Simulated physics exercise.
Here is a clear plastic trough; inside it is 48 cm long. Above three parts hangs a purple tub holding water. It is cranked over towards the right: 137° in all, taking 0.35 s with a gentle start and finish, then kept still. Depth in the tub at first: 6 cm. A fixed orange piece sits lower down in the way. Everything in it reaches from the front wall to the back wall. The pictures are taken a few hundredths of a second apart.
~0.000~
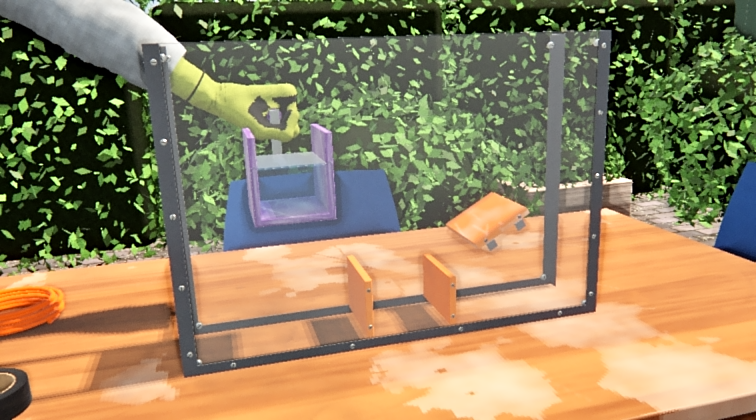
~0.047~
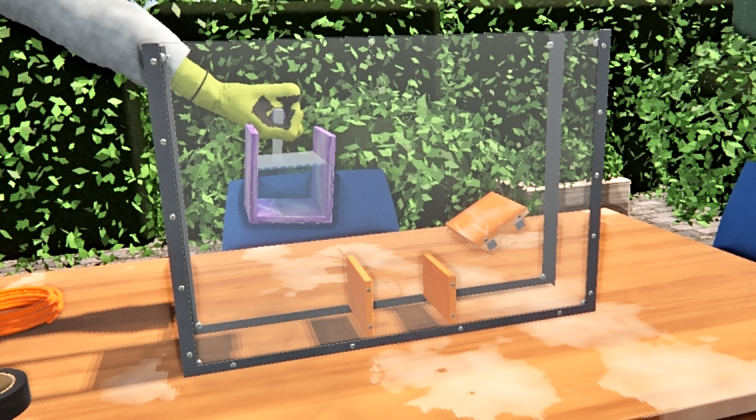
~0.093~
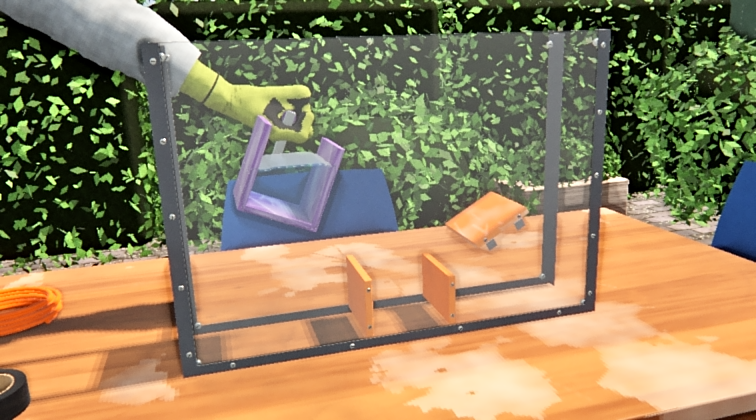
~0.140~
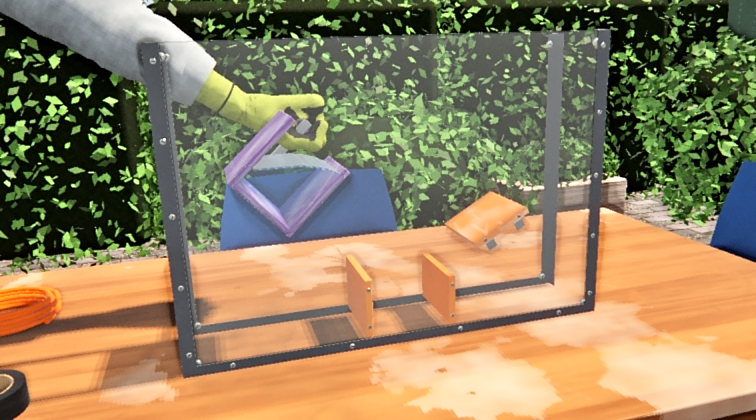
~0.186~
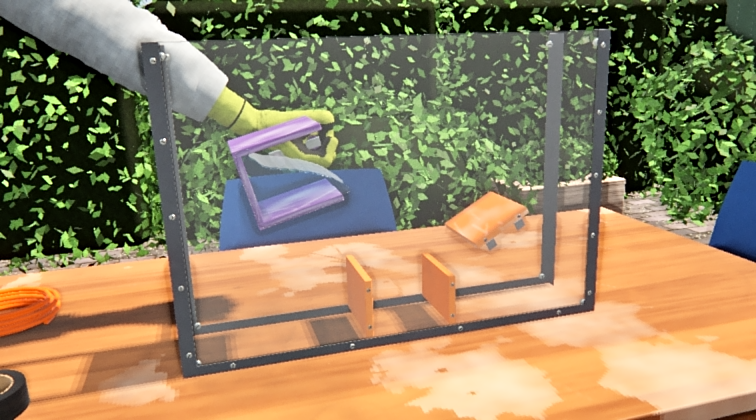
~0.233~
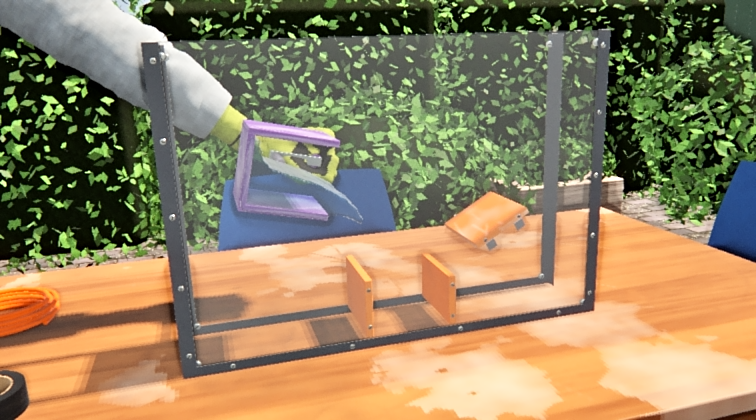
Purple tub of water tipping over to the right in a gloved hand inside a clear trough, water starting to pour out.
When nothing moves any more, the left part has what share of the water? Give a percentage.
The left part gets about 85 per cent.
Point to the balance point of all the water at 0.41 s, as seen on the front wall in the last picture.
Near (341, 298).
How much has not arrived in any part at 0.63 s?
Some 30 per cent.
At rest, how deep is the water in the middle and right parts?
In turn 0.5 and 0.0 cm.
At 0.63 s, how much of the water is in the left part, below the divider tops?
About 58 per cent.
After 0.41 s 25 per cent has yet to come down; below, left 63, middle 12, right 0.
After 0.63 s 29 per cent has yet to come down; below, left 58, middle 13, right 0.
After 0.92 s 0 per cent has yet to come down; below, left 85, middle 14, right 0.
In the end the left part holds 85, the middle 14 and the right 1 per cent.
